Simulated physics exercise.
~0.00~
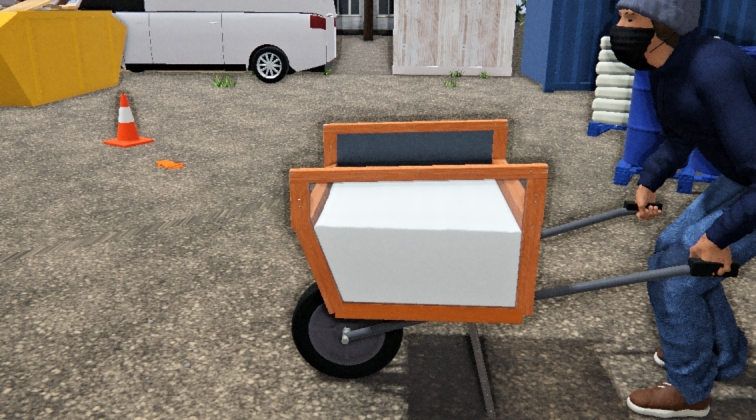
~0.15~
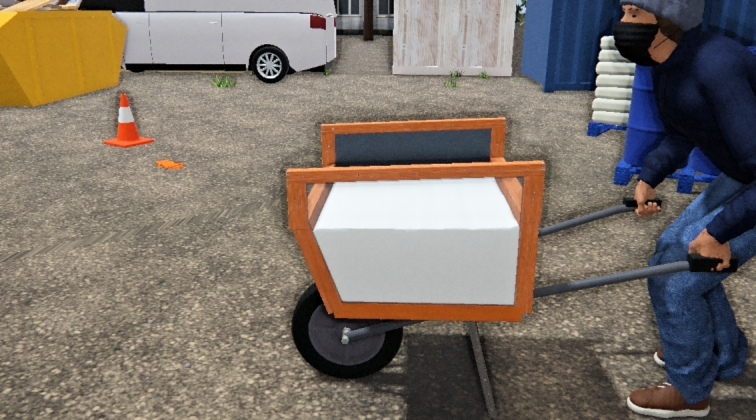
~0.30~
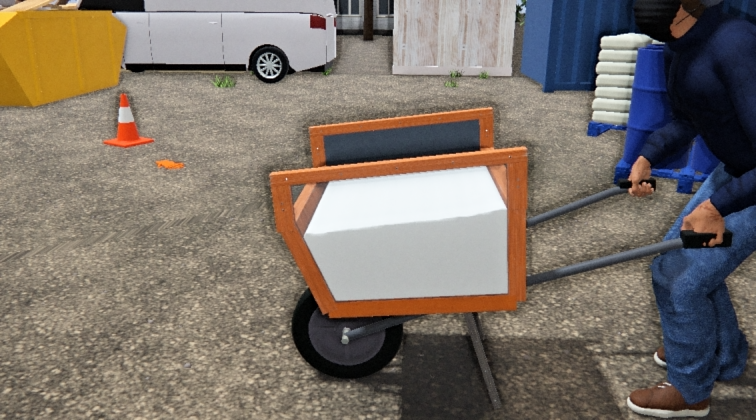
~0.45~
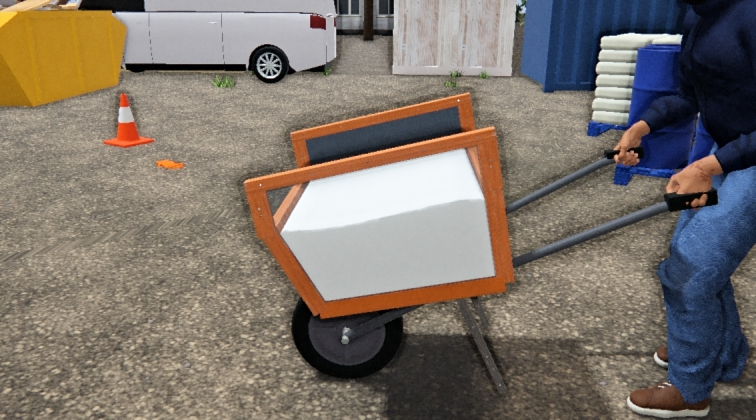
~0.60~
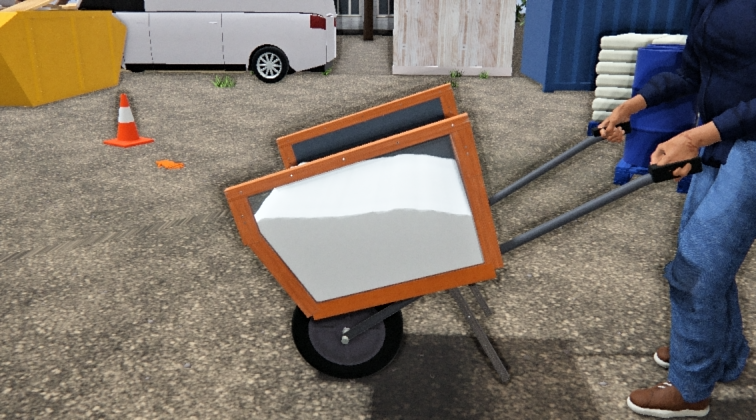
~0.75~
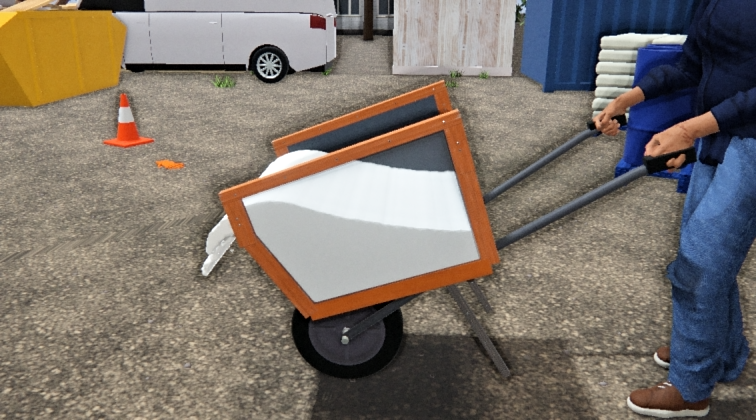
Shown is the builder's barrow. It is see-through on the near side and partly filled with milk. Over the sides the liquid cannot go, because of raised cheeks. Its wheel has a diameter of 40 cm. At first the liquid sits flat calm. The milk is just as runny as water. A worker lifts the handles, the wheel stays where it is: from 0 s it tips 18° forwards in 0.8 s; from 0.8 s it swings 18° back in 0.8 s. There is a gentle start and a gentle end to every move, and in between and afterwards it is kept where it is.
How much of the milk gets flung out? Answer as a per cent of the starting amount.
Close to 35 per cent of the starting amount.
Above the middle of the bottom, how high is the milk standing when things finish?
Close to 16 cm once things settle.
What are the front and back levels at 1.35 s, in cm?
Front reads 20 centimetres, back reads 10 centimetres.
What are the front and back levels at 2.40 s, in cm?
At that moment it stands around 18 cm in front and around 12 cm behind.
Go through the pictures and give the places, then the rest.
The first frame shows level at the front (357, 228); level at the back (503, 232); the lip is at (310, 220); the front is on the left.
The second frame shows level at the front (355, 229); level at the back (501, 228).
The third frame shows level at the front (343, 231); level at the back (489, 213); tilt 5° forwards.
The fourth frame shows level at the front (323, 229); level at the back (467, 201); tilt 11° forwards.
The fifth frame shows level at the front (304, 219); level at the back (453, 213); tilt 16° forwards; milk has begun to come out.
The sixth frame shows level at the front (294, 205); level at the back (454, 230); tilt 18° forwards; the lip is at (256, 234); milk is coming out, 6 per cent so far.
After 1.35 s the barrow is at 3° forwards, the surface stands 19 cm on the front, 10 cm on the back; the loss stands at 32 per cent, over the front.
After 1.85 s the surface stands 9 cm on the front, 20 cm on the back; the loss stands at 32 per cent, over the front.
After 2.40 s the surface stands 18 cm on the front, 11 cm on the back; the loss stands at 35 per cent, over the front.
After 4.49 s the loss stands at 35 per cent, over the front, 29 of 83 litres.
